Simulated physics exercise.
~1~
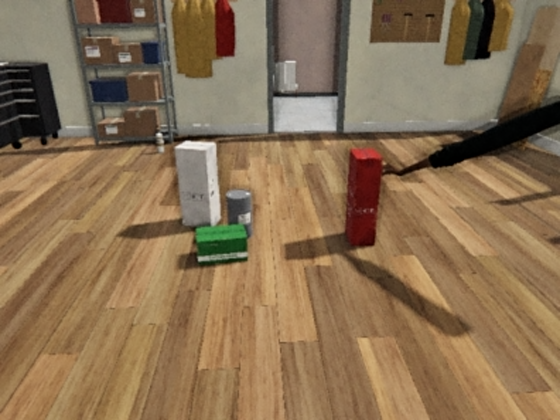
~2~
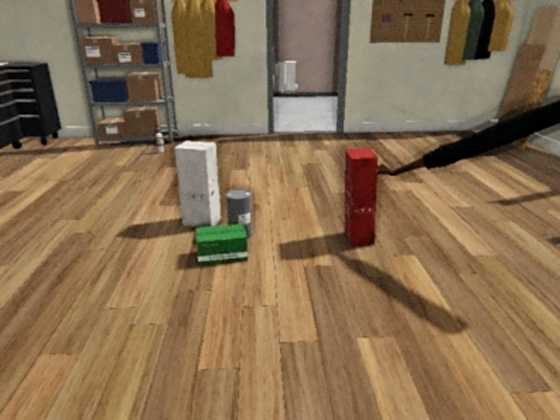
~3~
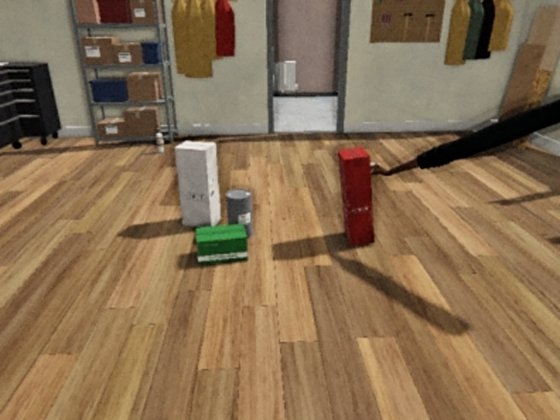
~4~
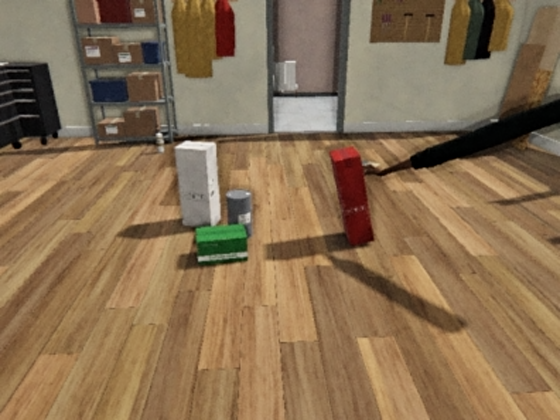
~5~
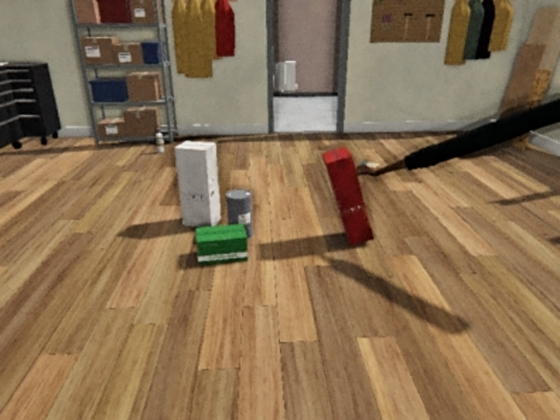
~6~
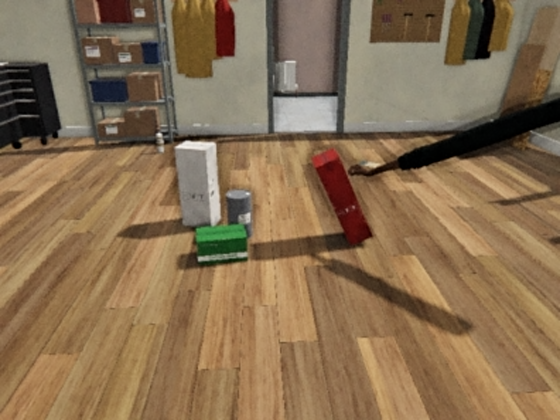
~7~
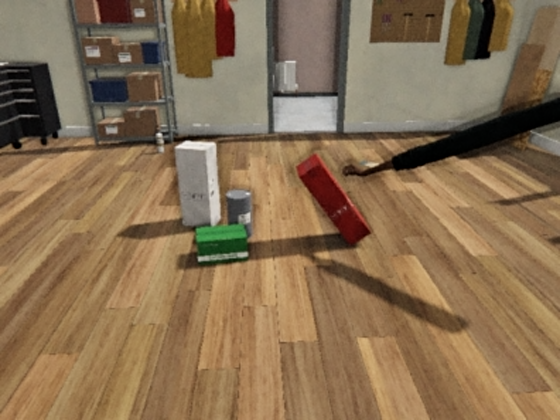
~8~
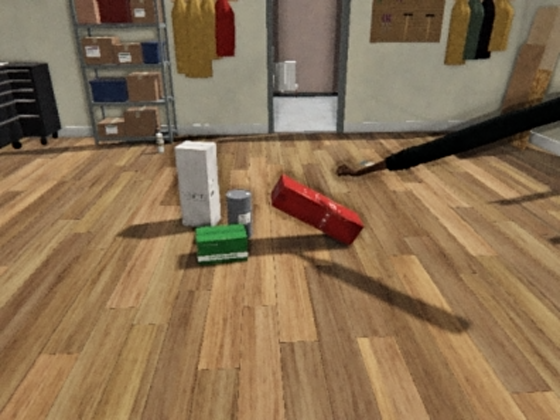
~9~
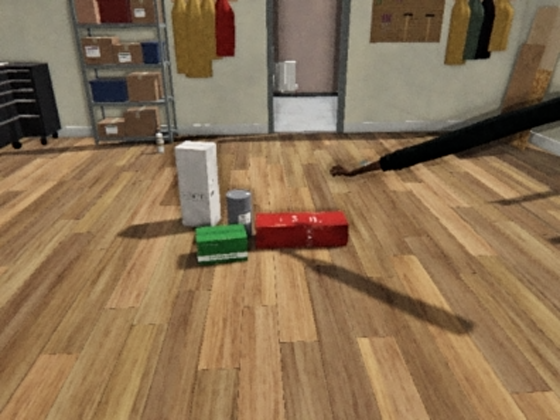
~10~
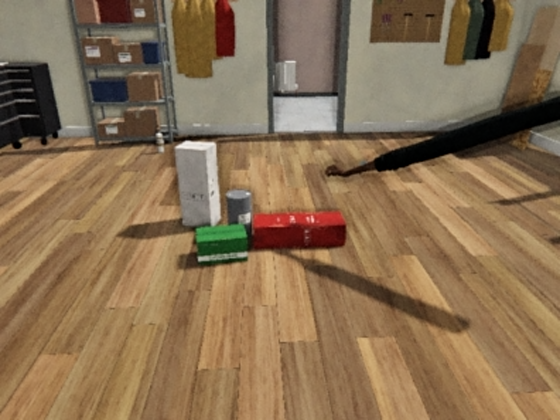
In this clip, a dark arm reaching in from the right pushes an upright red box leftward on a wooden floor, near a white box, grey canister and green box. The red box leans, tips over and ends lying on its side, while the other objects stay in place.
